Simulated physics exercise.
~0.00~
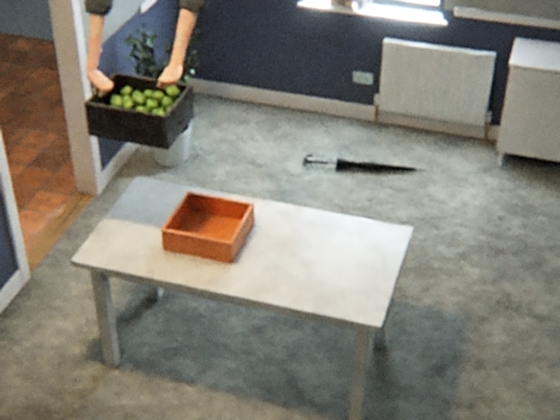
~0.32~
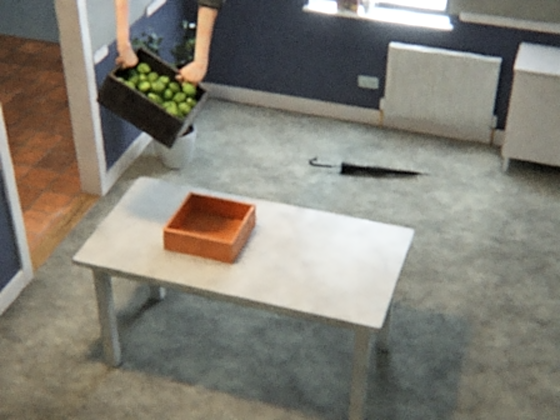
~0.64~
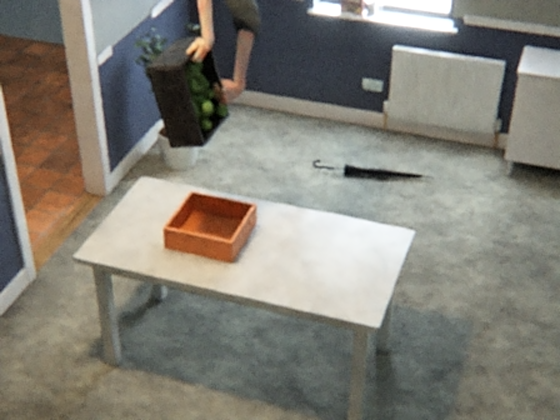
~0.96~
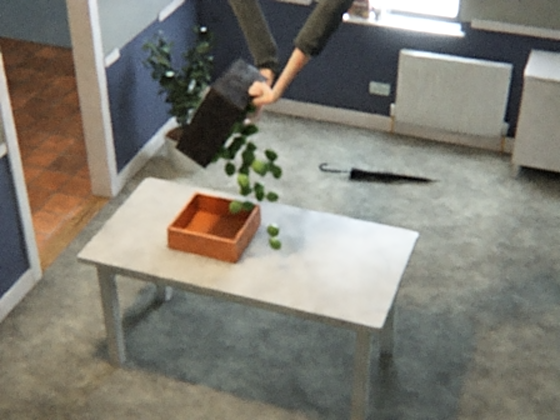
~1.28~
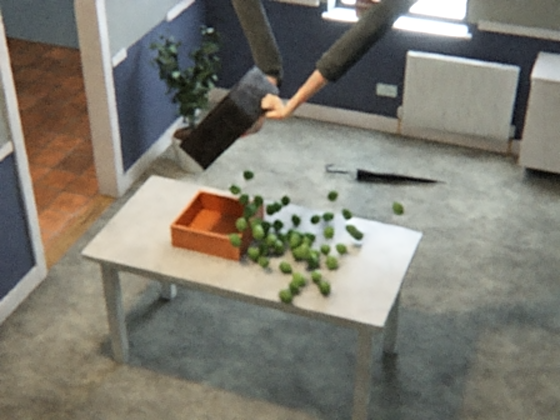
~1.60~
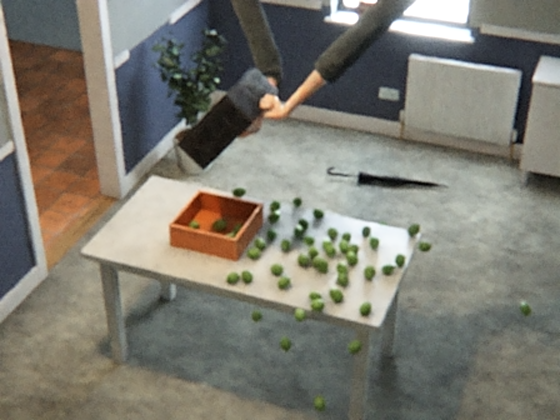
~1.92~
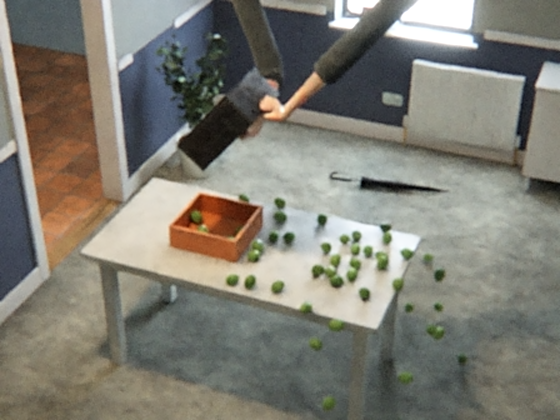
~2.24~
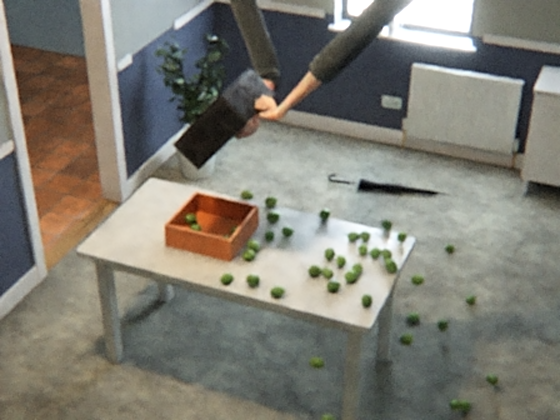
At first, two hands hold a black tote full of green limes behind a white table, where an empty orange tray sits, with a dark umbrella lying on the carpet beyond. The hands tip the tote steadily toward the right while moving it closer to the table. Once it is steeply tilted, limes pour out in a stream, mostly landing to the right of the tray. They scatter across the tabletop, and several roll off the edges and drop toward the floor. In the end, the tote hangs tipped and still, with only a few limes in the tray and most outside it.
